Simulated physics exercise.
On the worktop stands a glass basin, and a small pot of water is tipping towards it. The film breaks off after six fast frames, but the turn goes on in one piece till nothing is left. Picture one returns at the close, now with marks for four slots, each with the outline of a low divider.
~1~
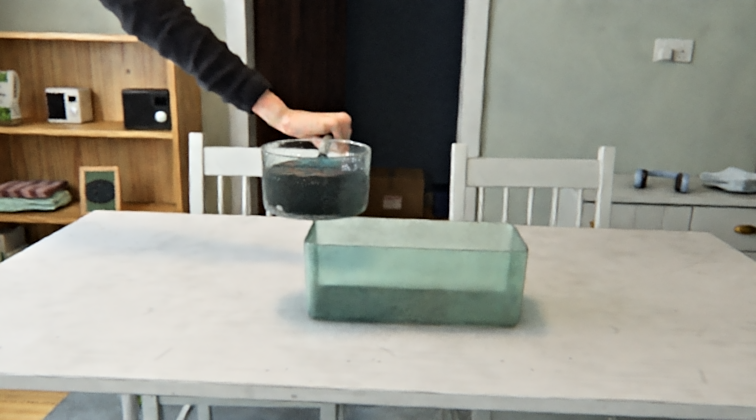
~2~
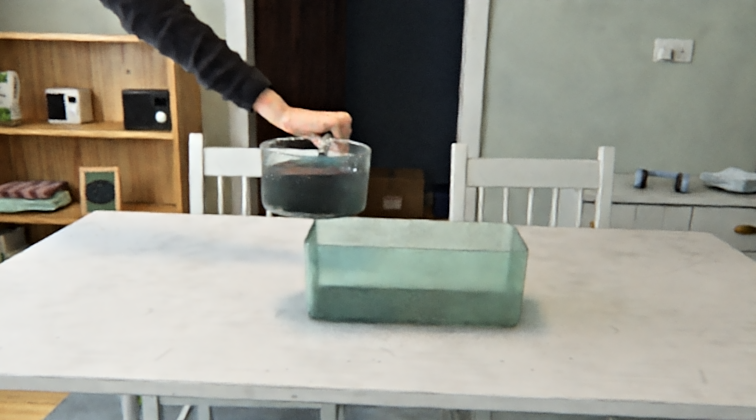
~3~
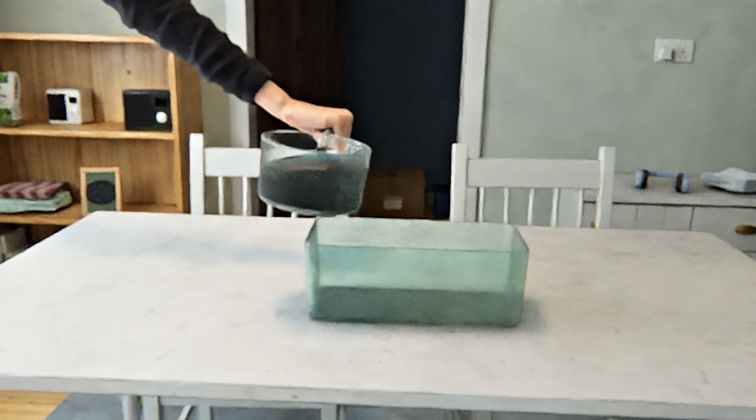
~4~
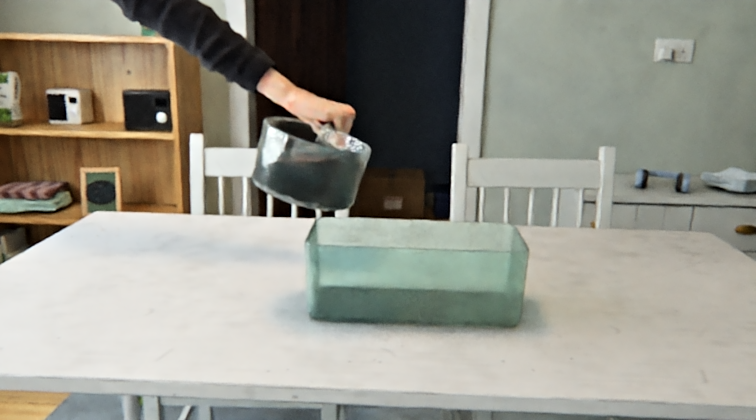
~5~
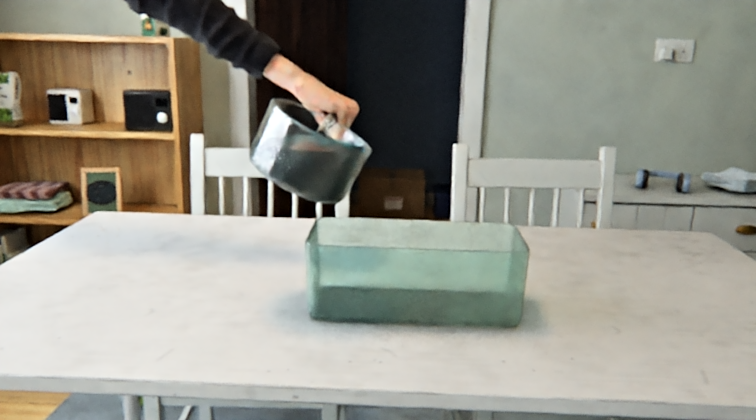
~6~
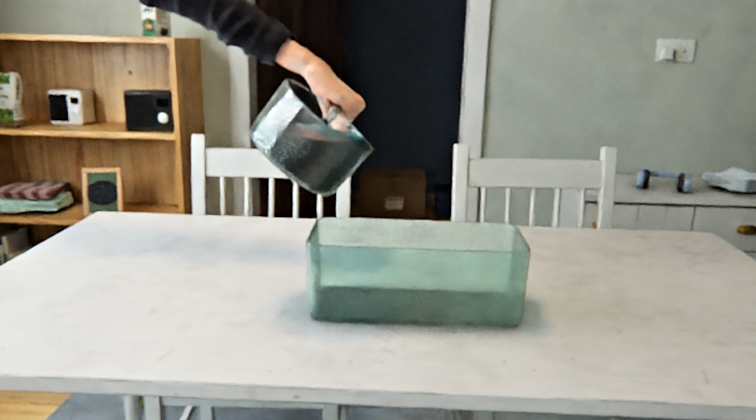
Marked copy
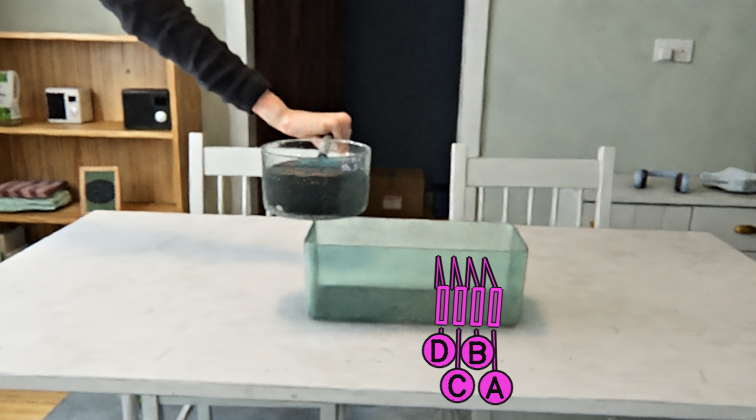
At first, a hand holds a small glass pot of water upright above the left end of a greenish glass basin on a white table. The hand then tilts the pot rightward, gradually at first and then more steeply, raising its left side until water reaches over the lip.
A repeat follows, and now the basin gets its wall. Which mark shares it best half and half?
Place D.
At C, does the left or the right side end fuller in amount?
The left one.
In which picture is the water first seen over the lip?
Picture 6.
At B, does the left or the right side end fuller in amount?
The left one.
In magenta, A at (493, 330); B at (476, 330); C at (458, 329); D at (441, 328).
For place A, about 90 % ends left of the wall and 6 % right of it; 4 % is lost outside.
For place B, about 84 % ends left of the wall and 5 % right of it; 11 % is lost outside.
For place C, about 75 % ends left of the wall and 21 % right of it; 4 % is lost outside.
For place D, about 51 % ends left of the wall and 45 % right of it; 4 % is lost outside.
